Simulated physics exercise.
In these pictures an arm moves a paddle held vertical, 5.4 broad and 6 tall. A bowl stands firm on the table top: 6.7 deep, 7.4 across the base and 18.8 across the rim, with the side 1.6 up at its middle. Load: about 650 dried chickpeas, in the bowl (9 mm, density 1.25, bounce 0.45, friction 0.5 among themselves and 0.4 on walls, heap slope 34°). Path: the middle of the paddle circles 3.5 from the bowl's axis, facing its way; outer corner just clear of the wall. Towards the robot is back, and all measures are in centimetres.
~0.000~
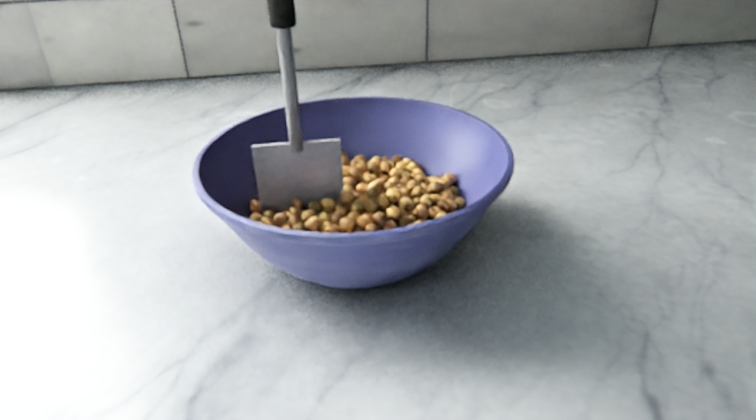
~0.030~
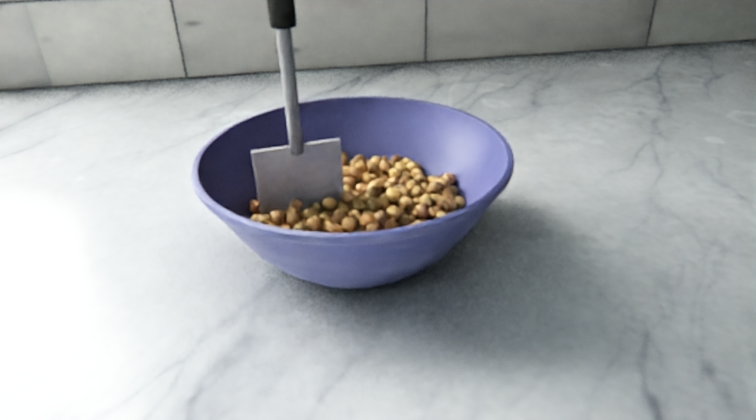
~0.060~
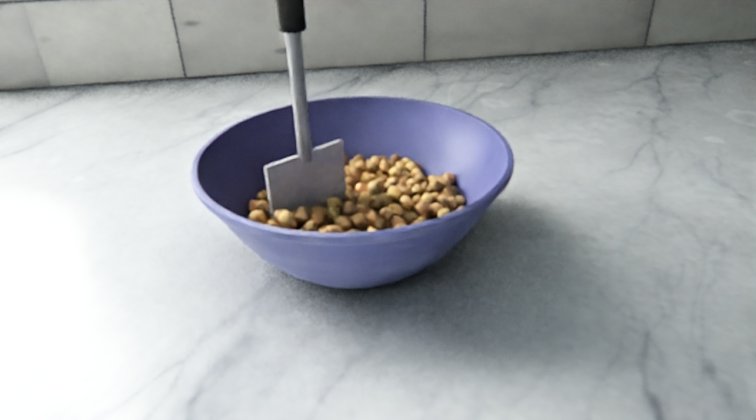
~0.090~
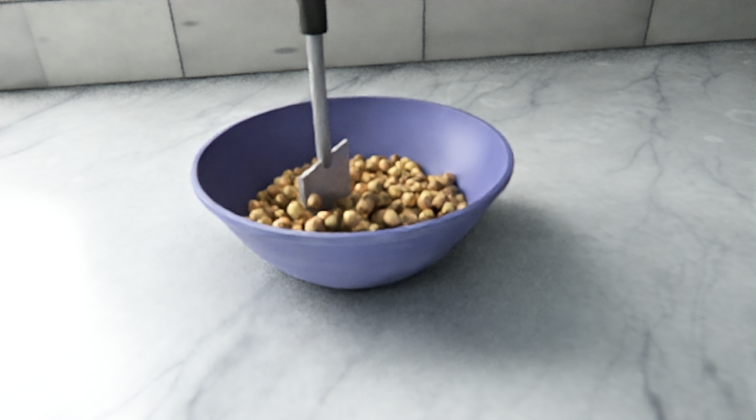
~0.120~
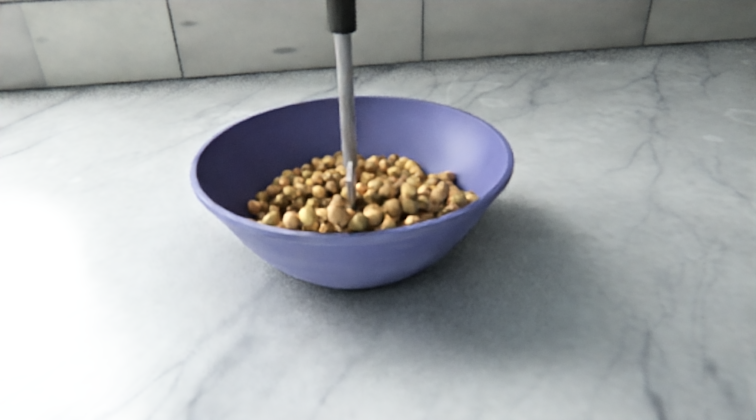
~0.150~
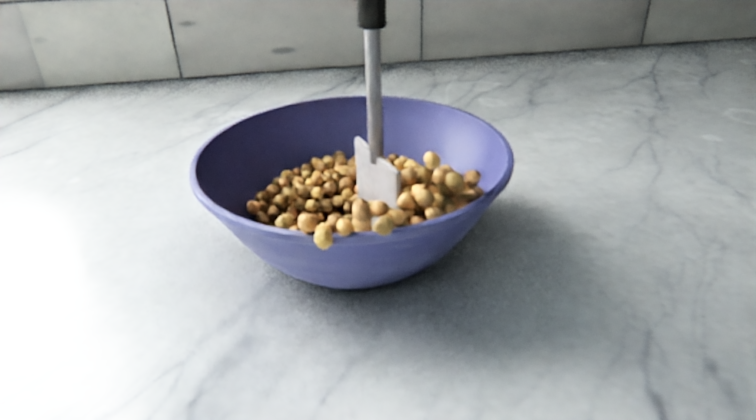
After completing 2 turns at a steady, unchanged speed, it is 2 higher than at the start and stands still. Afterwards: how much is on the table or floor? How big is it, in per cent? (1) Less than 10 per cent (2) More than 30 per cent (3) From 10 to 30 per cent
3, from 10 to 30 per cent.
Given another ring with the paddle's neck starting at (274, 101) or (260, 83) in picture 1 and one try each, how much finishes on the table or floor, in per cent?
I'd guess some 10 and 0 percent.
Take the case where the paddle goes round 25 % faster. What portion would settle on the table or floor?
25 per cent.
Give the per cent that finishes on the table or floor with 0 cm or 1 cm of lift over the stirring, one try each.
Close to 25 and 20 percent, in that order.
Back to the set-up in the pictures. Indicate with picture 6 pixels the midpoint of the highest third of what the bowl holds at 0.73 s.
Top-third centre at approx. (365, 192).
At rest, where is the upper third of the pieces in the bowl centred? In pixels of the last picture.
Close to (343, 205).
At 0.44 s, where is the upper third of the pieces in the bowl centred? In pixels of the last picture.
The upper third is centred close to (264, 177).
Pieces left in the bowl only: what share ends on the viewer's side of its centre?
Roughly 50 per cent.
By 0.44 s, 346° round, highest piece 9 above the table; 580 in the bowl, 53 on the table or floor, 16 in flight or on the tool.
By 0.73 s, 224° round, highest piece 7 above the table; 559 in the bowl, 89 on the table or floor, 1 in flight or on the tool.
By 1.07 s, 0° round, highest piece 6 above the table; 559 in the bowl, 90 on the table or floor.
By 1.77 s, 0° round, highest piece 6 above the table; 559 in the bowl, 90 on the table or floor.
Final count, 559 in the bowl, 90 on the table or floor. That is 14 % on the table or floor.
